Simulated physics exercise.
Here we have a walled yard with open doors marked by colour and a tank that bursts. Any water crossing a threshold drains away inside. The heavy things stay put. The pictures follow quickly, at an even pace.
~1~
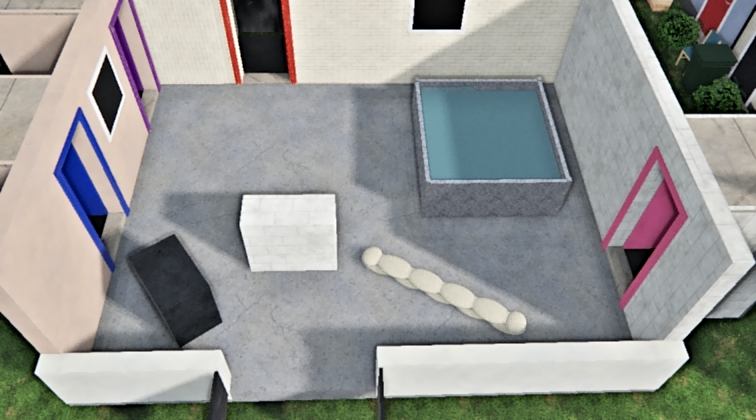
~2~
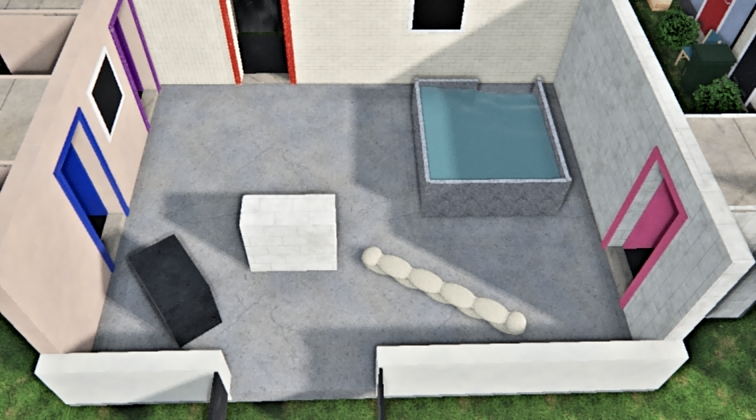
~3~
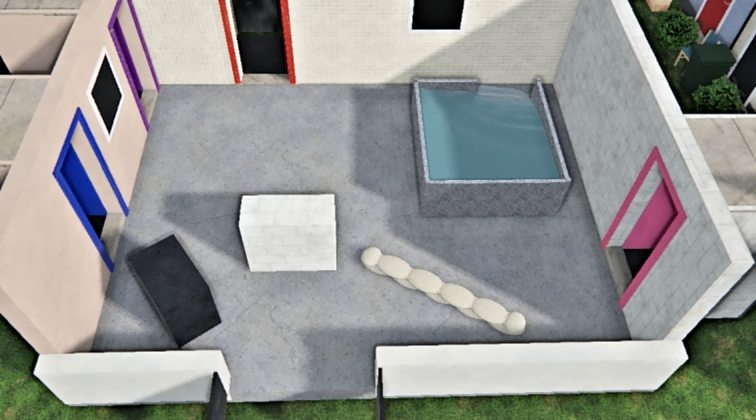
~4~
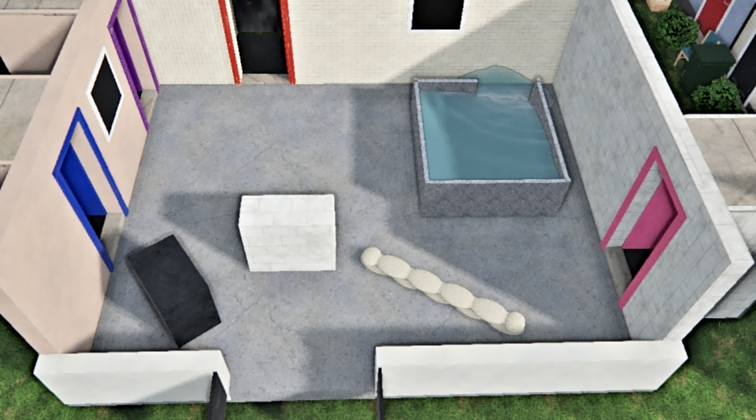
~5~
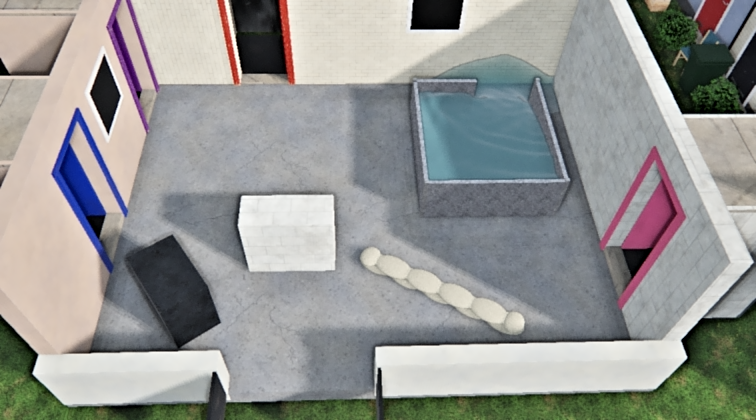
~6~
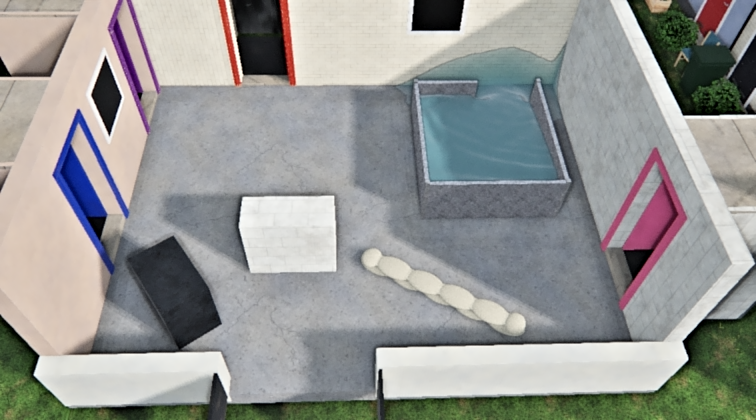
In a walled yard, water pours out through a gap on the open tank's far side.
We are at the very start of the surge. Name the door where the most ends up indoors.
Purple.
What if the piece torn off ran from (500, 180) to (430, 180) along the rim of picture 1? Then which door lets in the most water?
That is the one in pink.
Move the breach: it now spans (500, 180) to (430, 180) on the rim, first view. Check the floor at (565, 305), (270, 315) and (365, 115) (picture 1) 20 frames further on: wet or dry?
Taking them in the order you gave, I'd call them sodden, sodden and spared.
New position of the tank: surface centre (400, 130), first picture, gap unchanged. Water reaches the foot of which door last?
The blue door.
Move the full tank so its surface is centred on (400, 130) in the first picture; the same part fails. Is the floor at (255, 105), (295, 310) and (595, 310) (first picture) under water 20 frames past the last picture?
Log, spots in order: Taken by the flood / unwetted / taken by the flood.
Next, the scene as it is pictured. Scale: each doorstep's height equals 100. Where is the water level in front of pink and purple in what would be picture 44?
The first is near 70 per cent, the second near 150 per cent.
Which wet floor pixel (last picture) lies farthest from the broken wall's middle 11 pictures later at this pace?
Best guess: Near (219, 89).
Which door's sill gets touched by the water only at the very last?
The blue one.
A moment on, water covers 15 % of the floor; blue door not reached, red door not reached, pink door not reached, purple door not reached.
Next, water covers 35 % of the floor; blue door not reached, red door wet at the sill, nothing in, pink door wet at the sill, nothing in, purple door not reached.
Then, water covers 60 % of the floor; blue door not reached, red door wet at the sill, nothing in, pink door a trickle in, purple door some in.
Later, water covers 85 % of the floor; blue door wet at the sill, nothing in, red door a trickle in, pink door a trickle in, purple door a lot in.
In the end, water covers 95 % of the floor; blue door a trickle in, red door a trickle in, pink door a trickle in, purple door a lot in; the purple door has let in the most.
